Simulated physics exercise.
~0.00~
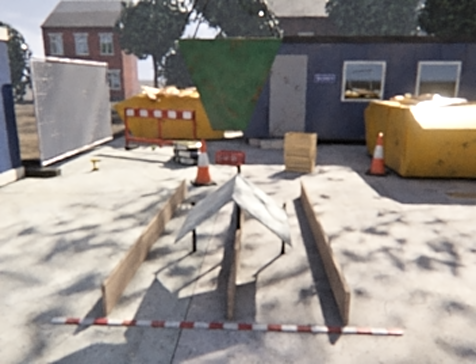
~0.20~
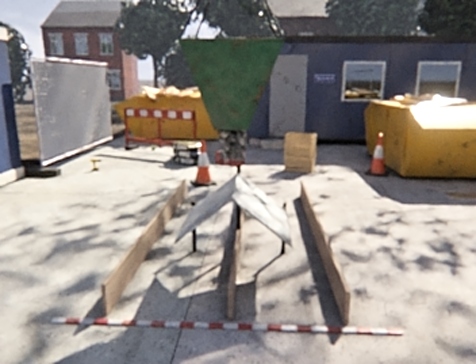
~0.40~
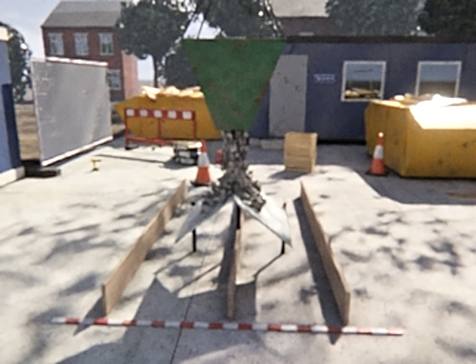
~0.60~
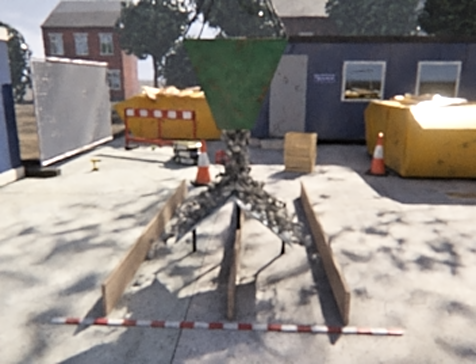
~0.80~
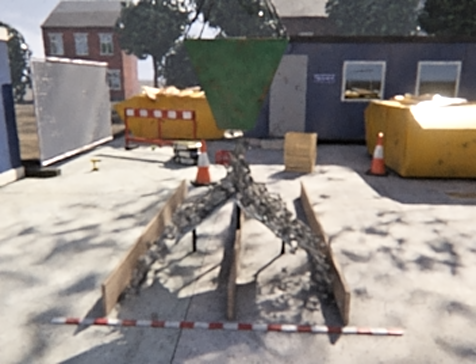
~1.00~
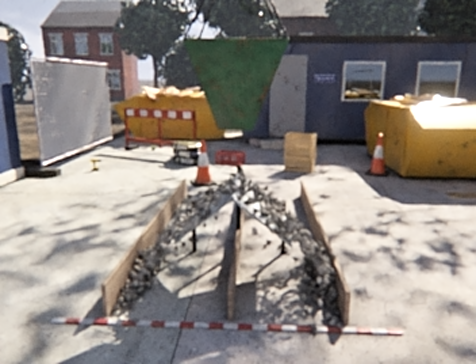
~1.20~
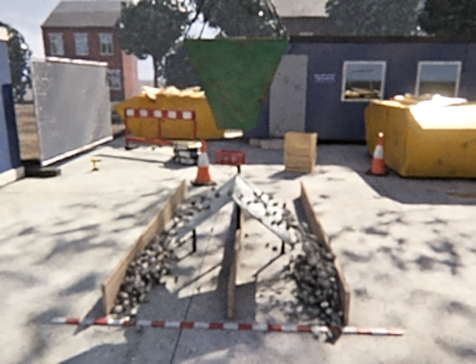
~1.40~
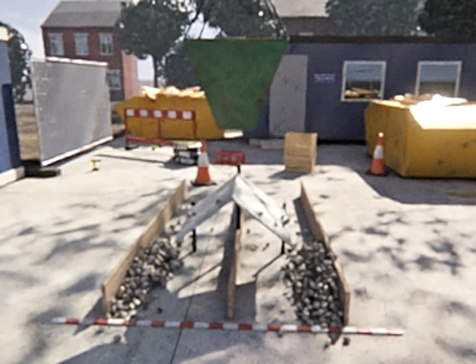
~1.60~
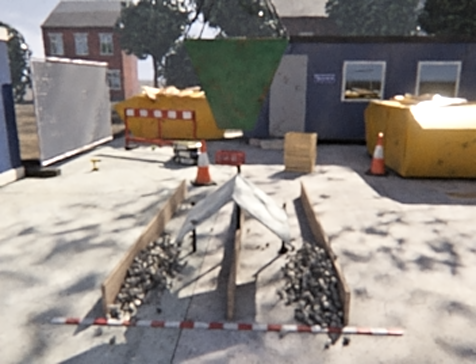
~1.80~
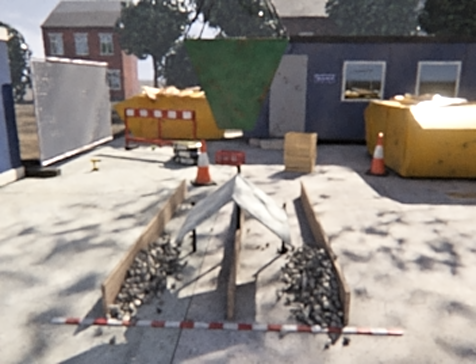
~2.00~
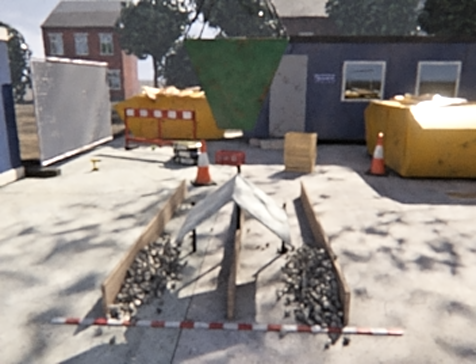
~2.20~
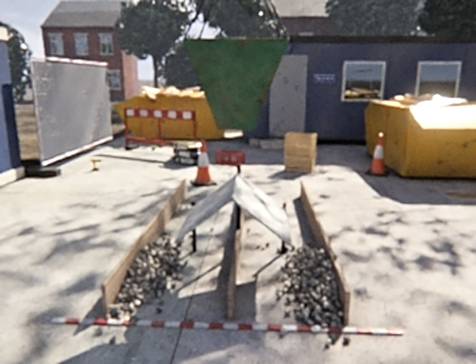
Grey stones drop from a green hopper onto a pale, peaked steel divider in a sunlit yard, splitting and sliding down both slopes between three wooden boards. The hopper empties, and the stones settle in two heaps, with somewhat more in the right bay than the left.
